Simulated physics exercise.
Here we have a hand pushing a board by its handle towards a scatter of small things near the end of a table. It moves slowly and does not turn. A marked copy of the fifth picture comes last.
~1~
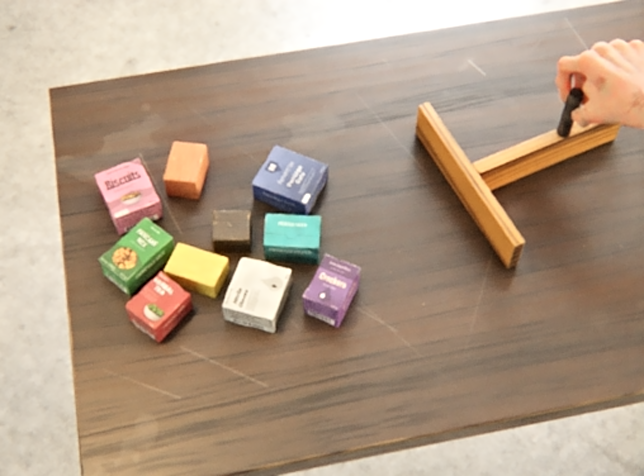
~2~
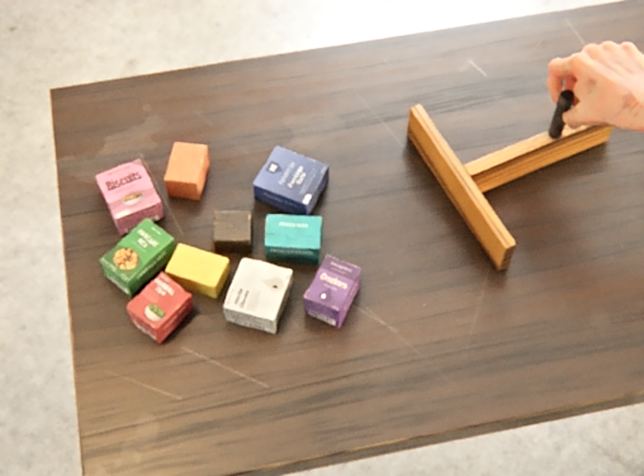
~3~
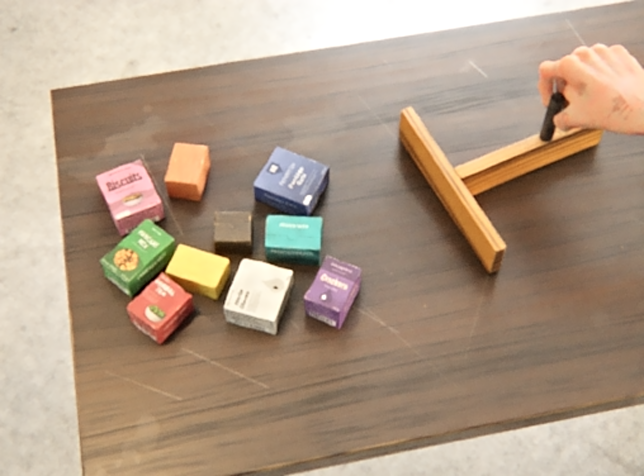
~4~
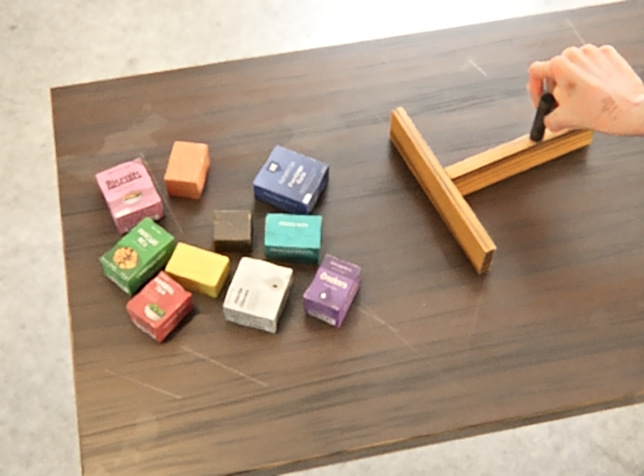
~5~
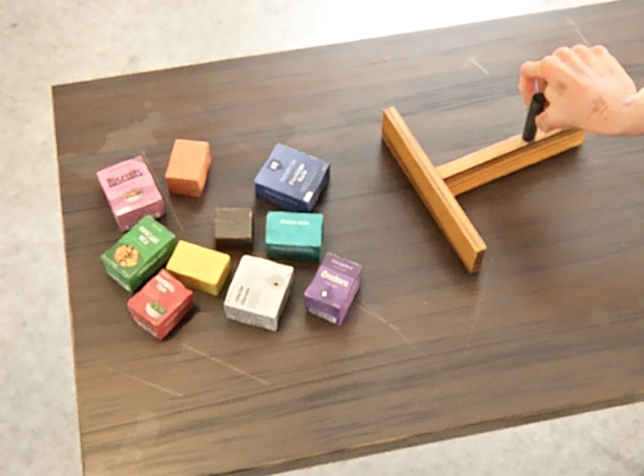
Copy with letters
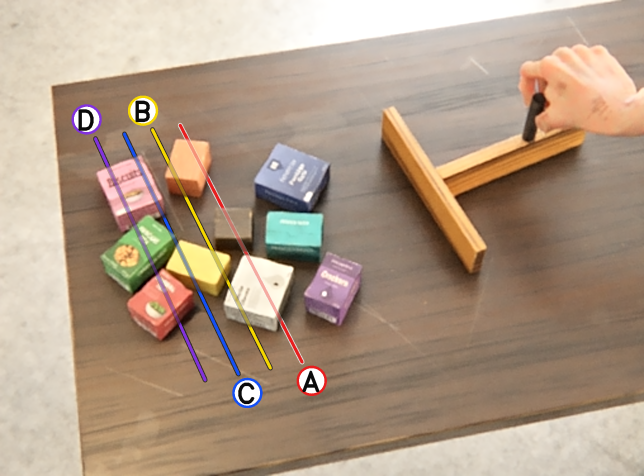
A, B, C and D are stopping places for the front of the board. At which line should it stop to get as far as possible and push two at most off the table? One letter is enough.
As far as mark D.
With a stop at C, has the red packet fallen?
No.
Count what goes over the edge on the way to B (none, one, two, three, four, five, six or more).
In all, none.
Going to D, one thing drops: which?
The green packet goes over.
On the marked copy, A at (237, 235); B at (207, 240); C at (177, 246); D at (146, 251).
Taking D. A third of the way, board (331, 193); blue packet (266, 187); pink box (131, 194).
Two thirds of the way, board (228, 210); green packet (119, 253); pink box (112, 192).
When it is over, board (146, 224); green packet over the edge; yellow block (78, 320); one fallen.
As for the rest, A is within the limit but short; B is within the limit but short; C is within the limit but short.
